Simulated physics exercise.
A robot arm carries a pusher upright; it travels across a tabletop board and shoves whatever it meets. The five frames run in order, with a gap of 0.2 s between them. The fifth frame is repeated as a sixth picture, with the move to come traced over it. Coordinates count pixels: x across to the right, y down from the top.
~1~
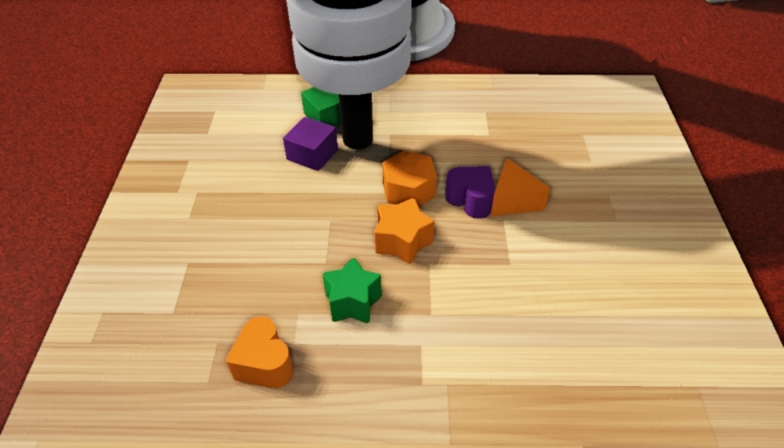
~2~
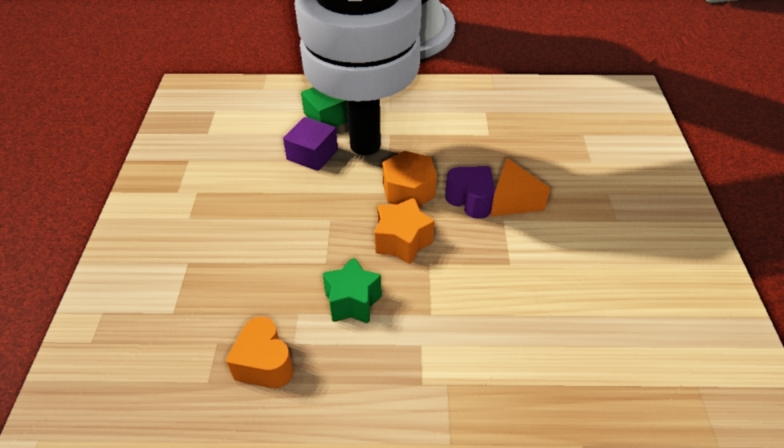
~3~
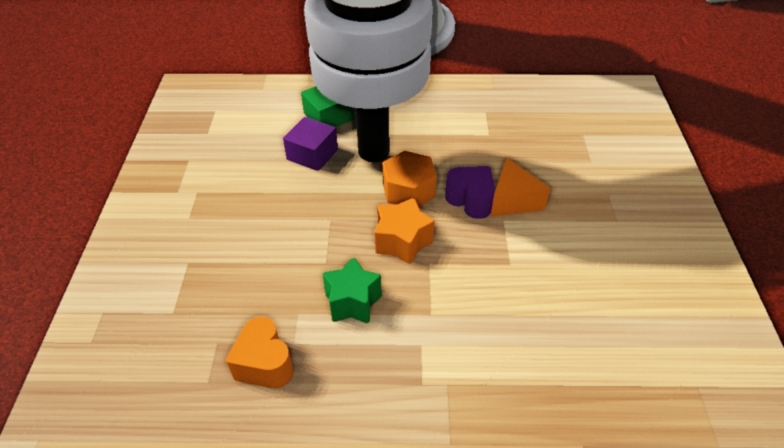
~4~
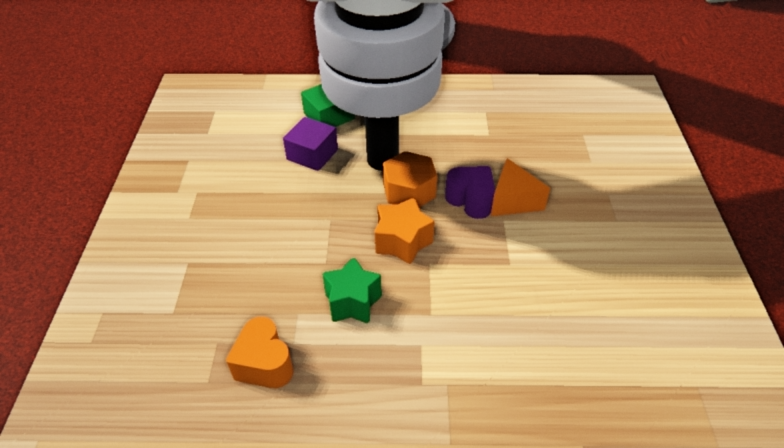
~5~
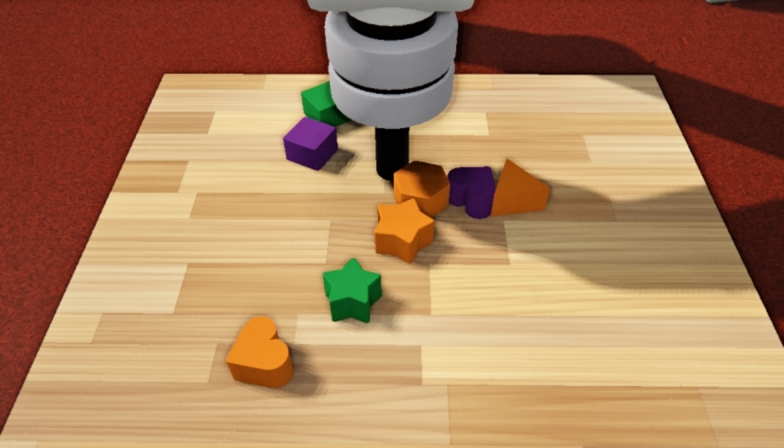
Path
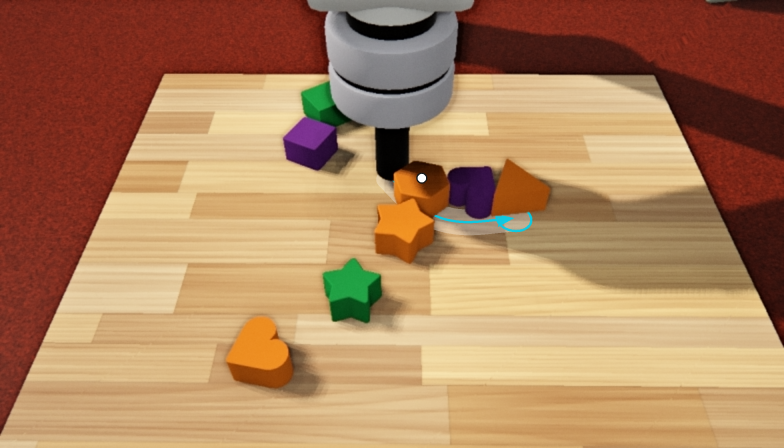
At the start, a robot arm's black tip stands beside a purple cube on a wooden board scattered with orange, green and purple blocks. The tip slides slowly right and toward the viewer while the blocks stay still, then nudges the orange hexagon slightly right, close against the purple heart-shaped block.
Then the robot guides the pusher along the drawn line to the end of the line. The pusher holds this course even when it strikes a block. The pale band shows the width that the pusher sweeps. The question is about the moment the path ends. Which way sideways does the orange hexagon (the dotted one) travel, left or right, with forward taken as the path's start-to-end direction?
Facing from start to end, it will go to the right.
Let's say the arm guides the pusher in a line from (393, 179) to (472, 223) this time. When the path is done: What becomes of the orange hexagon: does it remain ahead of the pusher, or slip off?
In front, still.
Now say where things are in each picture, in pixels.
The first picture shows pusher tip at (358, 140); block tops, orange star block at (402, 219); orange hexagon at (409, 168); purple heart-shaped block at (474, 179); orange triangular piece at (517, 179).
The second picture shows pusher at (366, 146); blocks unchanged.
The third picture shows pusher at (374, 152); blocks unchanged.
The fourth picture shows pusher at (383, 160); blocks unchanged.
The fifth picture shows pusher at (392, 170); orange star block at (402, 219); orange hexagon at (422, 178); purple heart-shaped block at (474, 179); orange triangular piece at (518, 179).
Path on the board, from (393, 179) by way of (421, 207) and (465, 222) to (514, 218); the dot is on the orange hexagon.
On the path given first. One third of the way, pusher at (421, 198); orange star block at (408, 229), turned 45° clockwise; orange hexagon at (459, 203), turned 20° anticlockwise; purple heart-shaped block at (498, 185); orange triangular piece at (534, 180), turned 25° anticlockwise.
Two thirds of the way, pusher at (467, 213); orange star block at (408, 229), turned 45° clockwise; orange hexagon at (504, 223); purple heart-shaped block at (508, 186), turned 15° anticlockwise; orange triangular piece at (542, 177), turned 35° anticlockwise.
At the end, pusher at (516, 209); orange star block at (408, 229), turned 45° clockwise; orange hexagon at (525, 230), turned 30° clockwise; purple heart-shaped block at (550, 179), turned 25° anticlockwise; orange triangular piece at (577, 166), turned 50° anticlockwise.
